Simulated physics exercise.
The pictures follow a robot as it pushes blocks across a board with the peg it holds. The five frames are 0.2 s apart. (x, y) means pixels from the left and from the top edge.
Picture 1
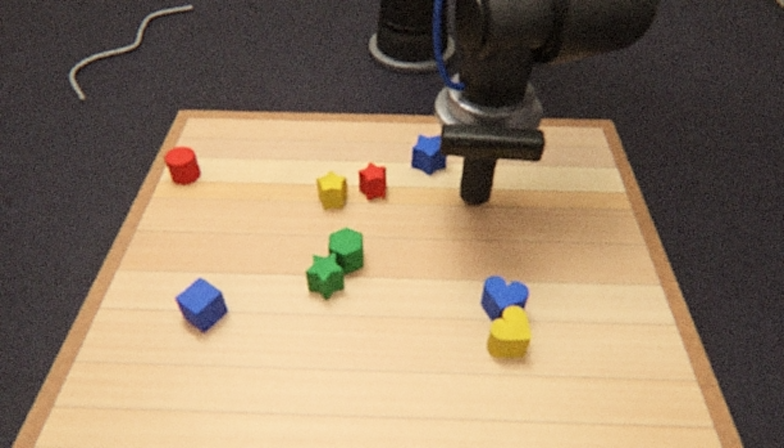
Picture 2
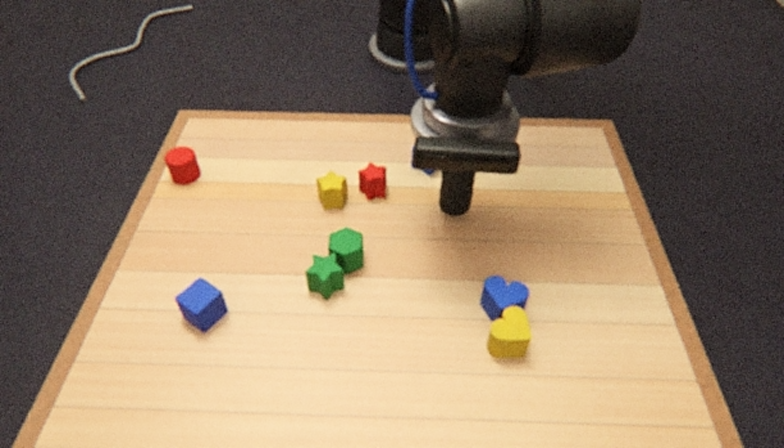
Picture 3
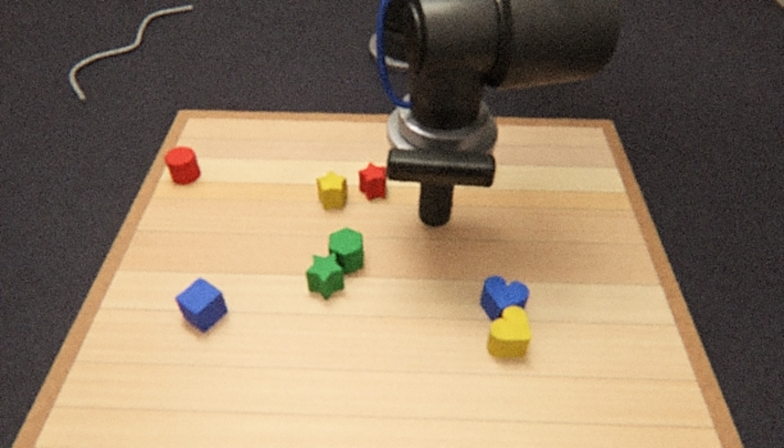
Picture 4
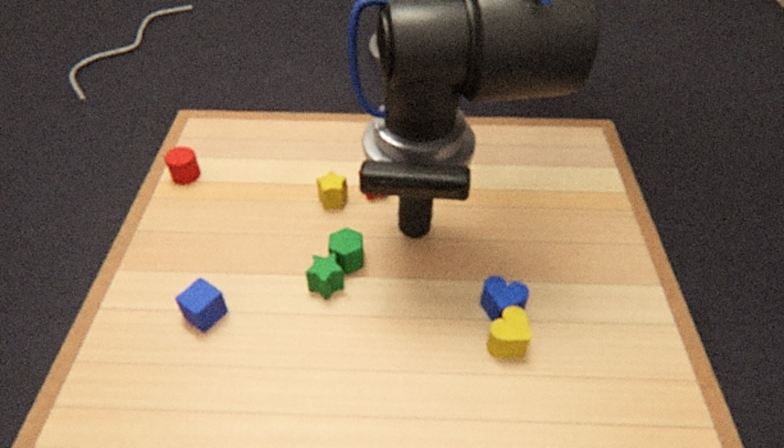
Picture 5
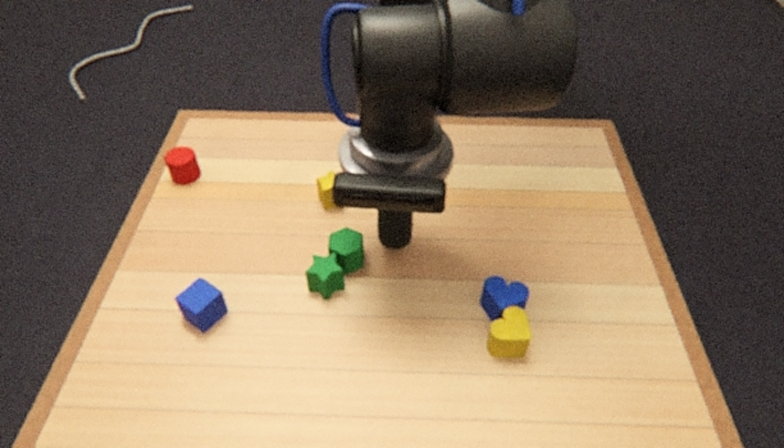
To begin with, a black robot arm holds its downward peg over the upper right of a wooden board scattered with small coloured blocks. The arm then moves steadily left and toward the viewer, passing in front of the blue and red stars, and its peg nears the green six-sided block while the blocks stay still.
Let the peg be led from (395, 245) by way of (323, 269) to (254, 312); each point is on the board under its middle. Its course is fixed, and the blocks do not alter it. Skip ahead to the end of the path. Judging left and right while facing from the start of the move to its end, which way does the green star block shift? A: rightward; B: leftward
That would be B.
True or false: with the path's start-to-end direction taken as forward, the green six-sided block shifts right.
True
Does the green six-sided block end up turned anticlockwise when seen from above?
Going by the path, no.
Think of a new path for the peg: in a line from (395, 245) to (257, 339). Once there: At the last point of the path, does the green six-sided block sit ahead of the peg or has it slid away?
Slipped clear.
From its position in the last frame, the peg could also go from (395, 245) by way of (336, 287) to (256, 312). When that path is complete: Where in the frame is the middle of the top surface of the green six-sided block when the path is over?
I'd guess (312, 245).
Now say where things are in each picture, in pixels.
In the first frame, peg tip (475, 195); block tops, blue square (198, 294); green star block (324, 265); green six-sided block (345, 240).
In the second frame, peg (455, 206); blocks unchanged.
In the third frame, peg (434, 216); blocks unchanged.
In the fourth frame, peg (415, 227); blocks unchanged.
In the fifth frame, peg (395, 237); blue square (198, 294); green star block (324, 265); green six-sided block (345, 240).
The first path, step by step. One third of the way, peg (346, 252); green star block (308, 276), turned 65° anticlockwise; green six-sided block (309, 250).
Two thirds of the way, peg (298, 274); green star block (296, 290); green six-sided block (257, 266), turned 30° clockwise.
At the end, peg (252, 305); blue square in place; green star block (287, 300), turned 195° anticlockwise; green six-sided block (227, 271), turned 100° clockwise.
